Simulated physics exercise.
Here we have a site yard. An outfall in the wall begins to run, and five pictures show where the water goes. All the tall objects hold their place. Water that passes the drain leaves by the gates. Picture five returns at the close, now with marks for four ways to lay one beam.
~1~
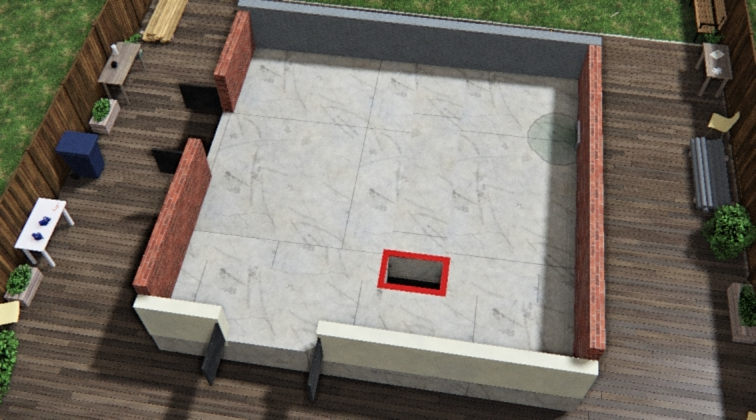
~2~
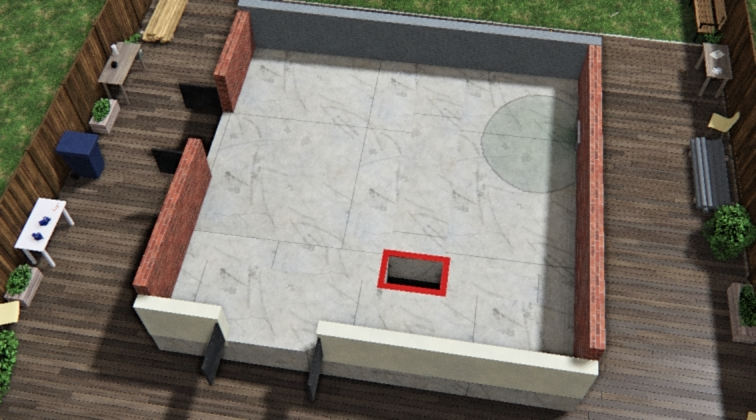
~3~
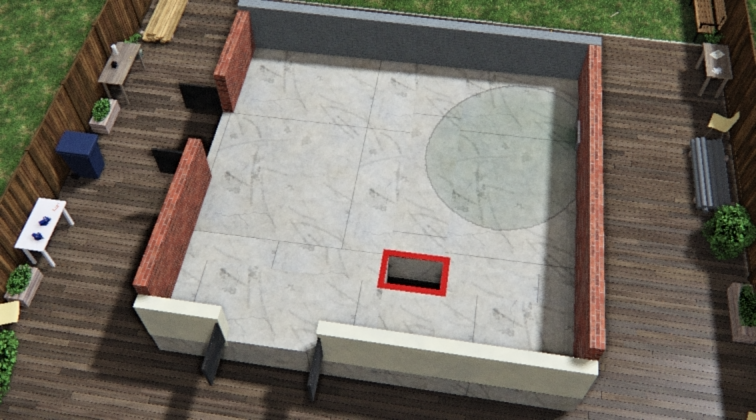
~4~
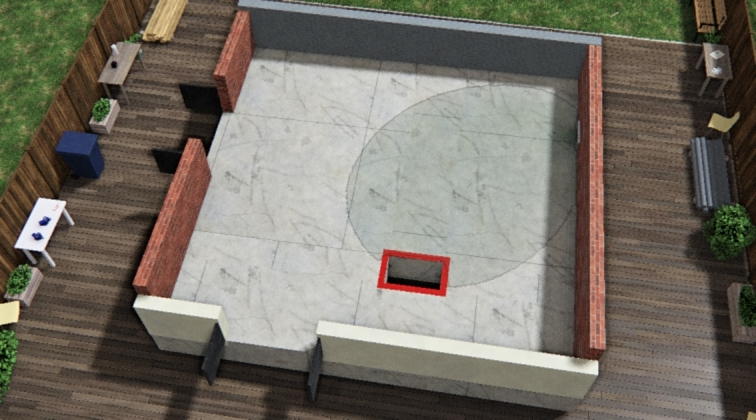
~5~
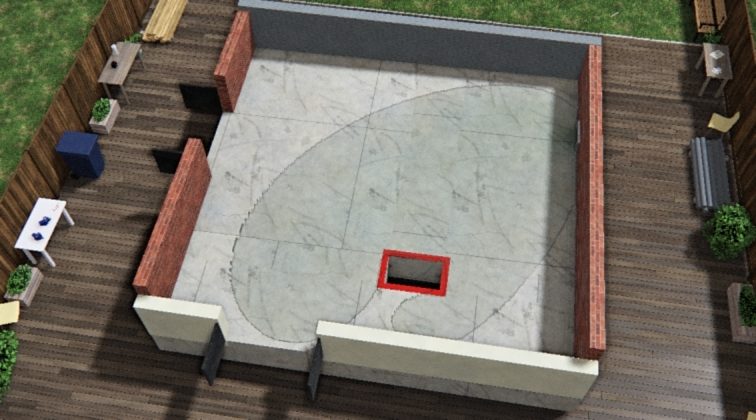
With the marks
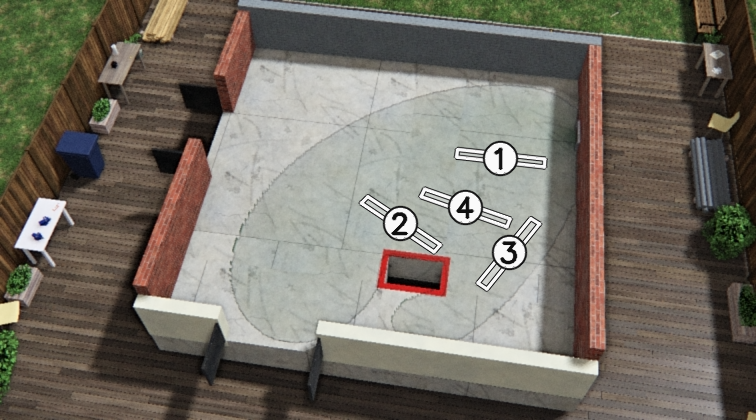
A faint greenish wet patch appears beside the right brick wall of a walled, pale marble-floored yard and spreads leftward in a widening round shape. It reaches the red-framed opening in the floor, then stretches past it toward the lower left, covering roughly half the floor.
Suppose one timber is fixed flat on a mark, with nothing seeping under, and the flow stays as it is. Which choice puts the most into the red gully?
Place 3 does it best.
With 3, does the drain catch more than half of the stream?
No, it does not.
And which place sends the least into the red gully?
The answer is 4.
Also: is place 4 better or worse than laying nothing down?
Worse.
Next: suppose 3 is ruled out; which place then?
That is place 2.
On the marked copy, 1 from (457, 153) to (544, 163); 2 from (364, 199) to (437, 248); 3 from (482, 286) to (535, 221); 4 from (422, 192) to (508, 222).
Choosing 1, about 10 % of the stream goes into the red gully, about 90 % out by the gates.
Choosing 2, about 19 % of the stream goes into the red gully, about 81 % out by the gates.
Choosing 3, about 30 % of the stream goes into the red gully, about 70 % out by the gates.
Choosing 4, about 3 % of the stream goes into the red gully, about 96 % out by the gates.
